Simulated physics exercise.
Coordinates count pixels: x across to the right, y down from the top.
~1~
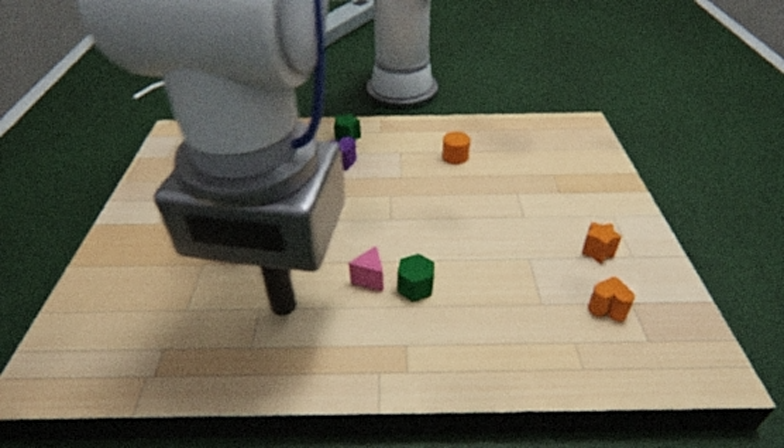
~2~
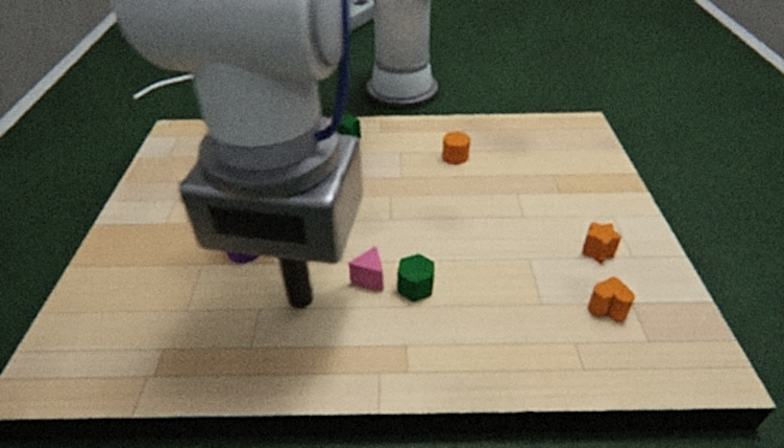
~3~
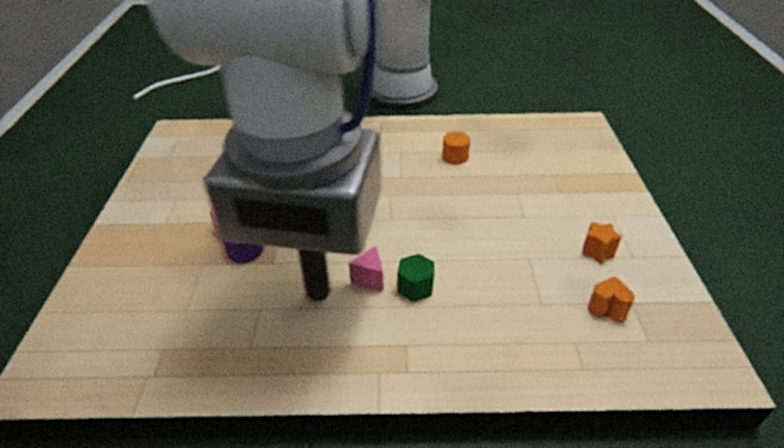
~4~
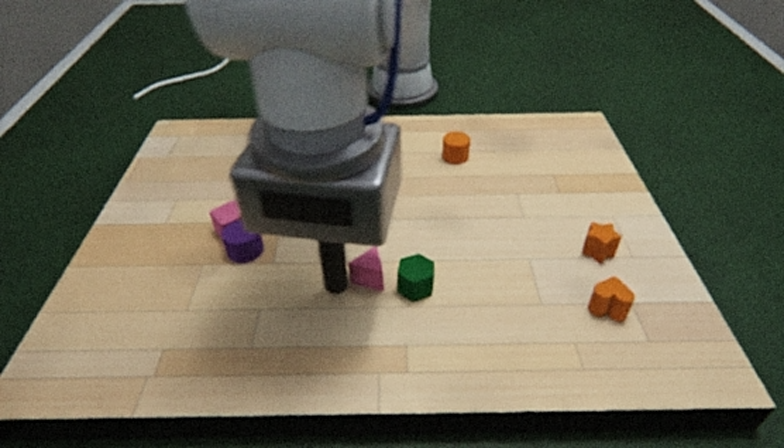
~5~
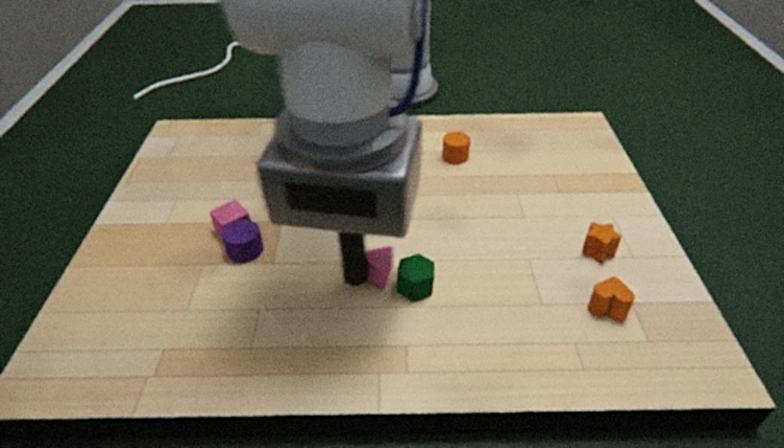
A robot arm moved its dark rod slowly to the right across the wooden table until it reached the pink three-sided block and nudged it slightly toward the green block, which stayed still.
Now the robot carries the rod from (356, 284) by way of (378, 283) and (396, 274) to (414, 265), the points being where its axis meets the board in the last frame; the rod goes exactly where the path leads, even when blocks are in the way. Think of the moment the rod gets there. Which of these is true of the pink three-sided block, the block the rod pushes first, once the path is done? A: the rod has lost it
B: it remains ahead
The one that fits is B, it remains ahead.
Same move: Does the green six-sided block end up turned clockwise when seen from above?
Yes, that is what happens.
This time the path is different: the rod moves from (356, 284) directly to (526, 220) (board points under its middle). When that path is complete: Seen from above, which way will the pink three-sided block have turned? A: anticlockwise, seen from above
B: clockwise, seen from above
B: Clockwise, seen from above.
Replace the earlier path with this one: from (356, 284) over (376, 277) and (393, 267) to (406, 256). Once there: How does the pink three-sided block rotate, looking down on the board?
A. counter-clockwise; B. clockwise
Letter B.
The first path, step by step. Halfway along, rod (388, 273); pink three-sided block (404, 246), turned 15° clockwise; green six-sided block (422, 266), turned 20° clockwise.
At the end, rod (414, 260); pink three-sided block (430, 234); green six-sided block (427, 267), turned 35° clockwise.
